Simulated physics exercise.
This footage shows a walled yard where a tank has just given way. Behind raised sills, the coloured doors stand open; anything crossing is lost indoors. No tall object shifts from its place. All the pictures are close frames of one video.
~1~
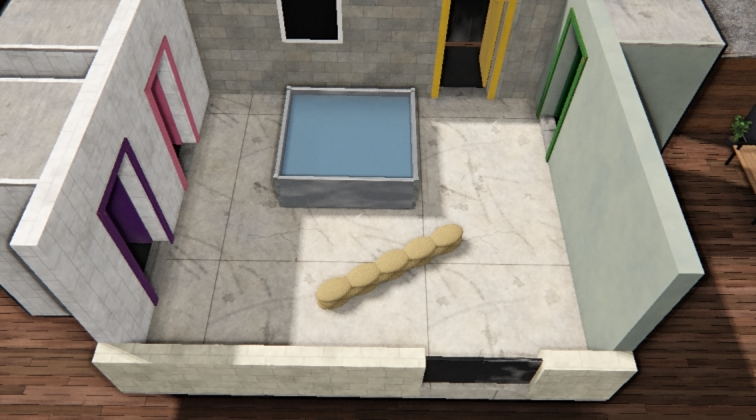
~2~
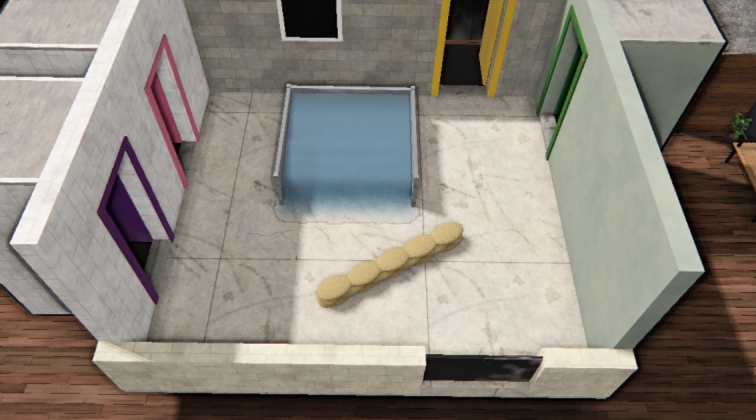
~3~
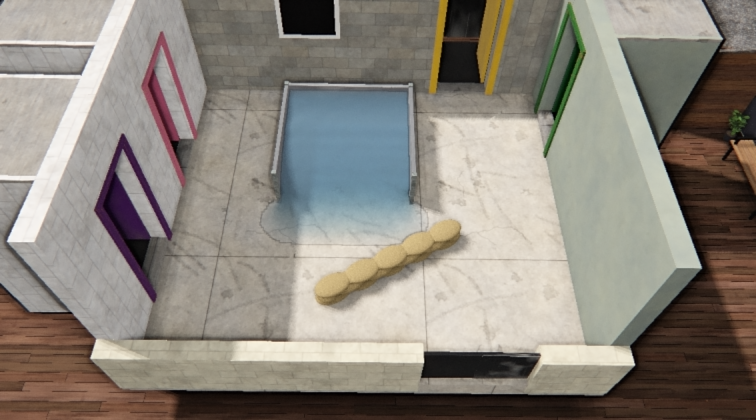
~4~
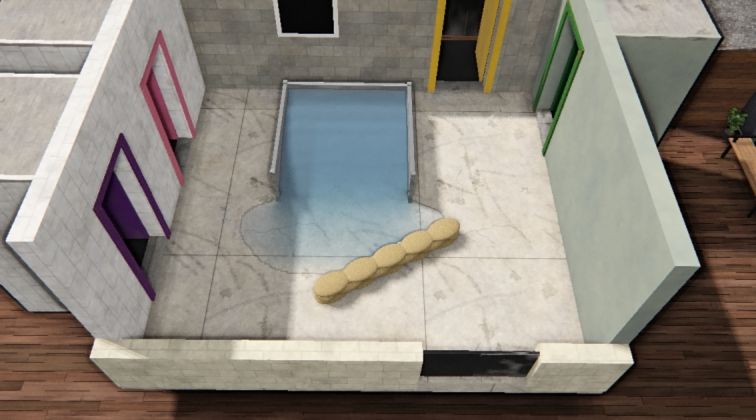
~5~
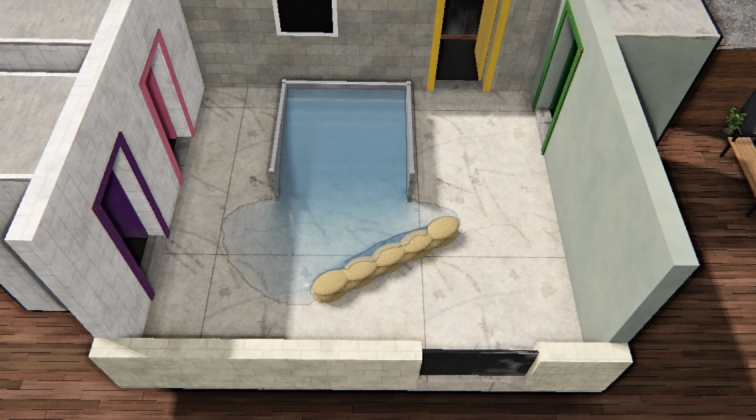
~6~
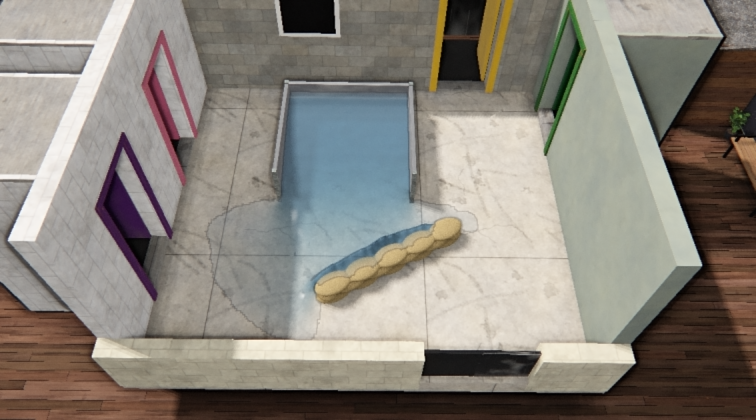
The footage shows a walled yard with coloured doorways, where a tank's front gives way and blue water pours out, spreading across the pale floor toward the viewer and left, and pooling against a diagonal row of tan sacks.
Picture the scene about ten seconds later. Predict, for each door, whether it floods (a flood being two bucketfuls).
As I see it, the yellow door sees more than two buckets come in; the pink door sees more than two buckets come in; the purple door sees more than two buckets come in; the green door sees no more than two buckets come in.
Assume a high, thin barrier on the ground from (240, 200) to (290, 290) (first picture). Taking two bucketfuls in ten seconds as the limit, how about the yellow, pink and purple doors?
So here's the picture: Yellow gets past it, pink gets past it, and purple doesn't get there.
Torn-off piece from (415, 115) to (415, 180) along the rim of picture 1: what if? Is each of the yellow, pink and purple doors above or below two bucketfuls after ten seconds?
Against the threshold, yellow beats it, pink beats it, purple misses it.
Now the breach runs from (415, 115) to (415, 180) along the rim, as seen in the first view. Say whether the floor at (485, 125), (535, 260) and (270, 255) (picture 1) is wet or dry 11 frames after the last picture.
Spot one ends up deluged, spot two deluged, spot three untouched by the spill.
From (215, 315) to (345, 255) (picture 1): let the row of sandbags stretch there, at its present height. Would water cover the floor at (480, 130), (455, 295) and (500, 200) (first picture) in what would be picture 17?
In order - unaffected; swamped; unaffected.
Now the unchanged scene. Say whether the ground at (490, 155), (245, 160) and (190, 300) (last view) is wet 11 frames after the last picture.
The three points read soaked through, clear and soaked through.
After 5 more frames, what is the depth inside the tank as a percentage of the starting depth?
Near 48 in a hundred.
A moment on, water covers 35 % of the floor; the yellow door not reached, the pink door not reached, the purple door not reached, the green door not reached.
Next, water covers 50 % of the floor; the yellow door not reached, the pink door not reached, the purple door wet at the sill, nothing in, the green door not reached.
Then, water covers 70 % of the floor; the yellow door wet at the sill, nothing in, the pink door wet at the sill, nothing in, the purple door far over two buckets in, the green door wet at the sill, nothing in.
Later, water covers 90 % of the floor; the yellow door under two buckets in, the pink door under two buckets in, the purple door far over two buckets in, the green door wet at the sill, nothing in.
In the end, water covers 95 % of the floor; the yellow door over two buckets in, the pink door over two buckets in, the purple door far over two buckets in, the green door wet at the sill, nothing in.
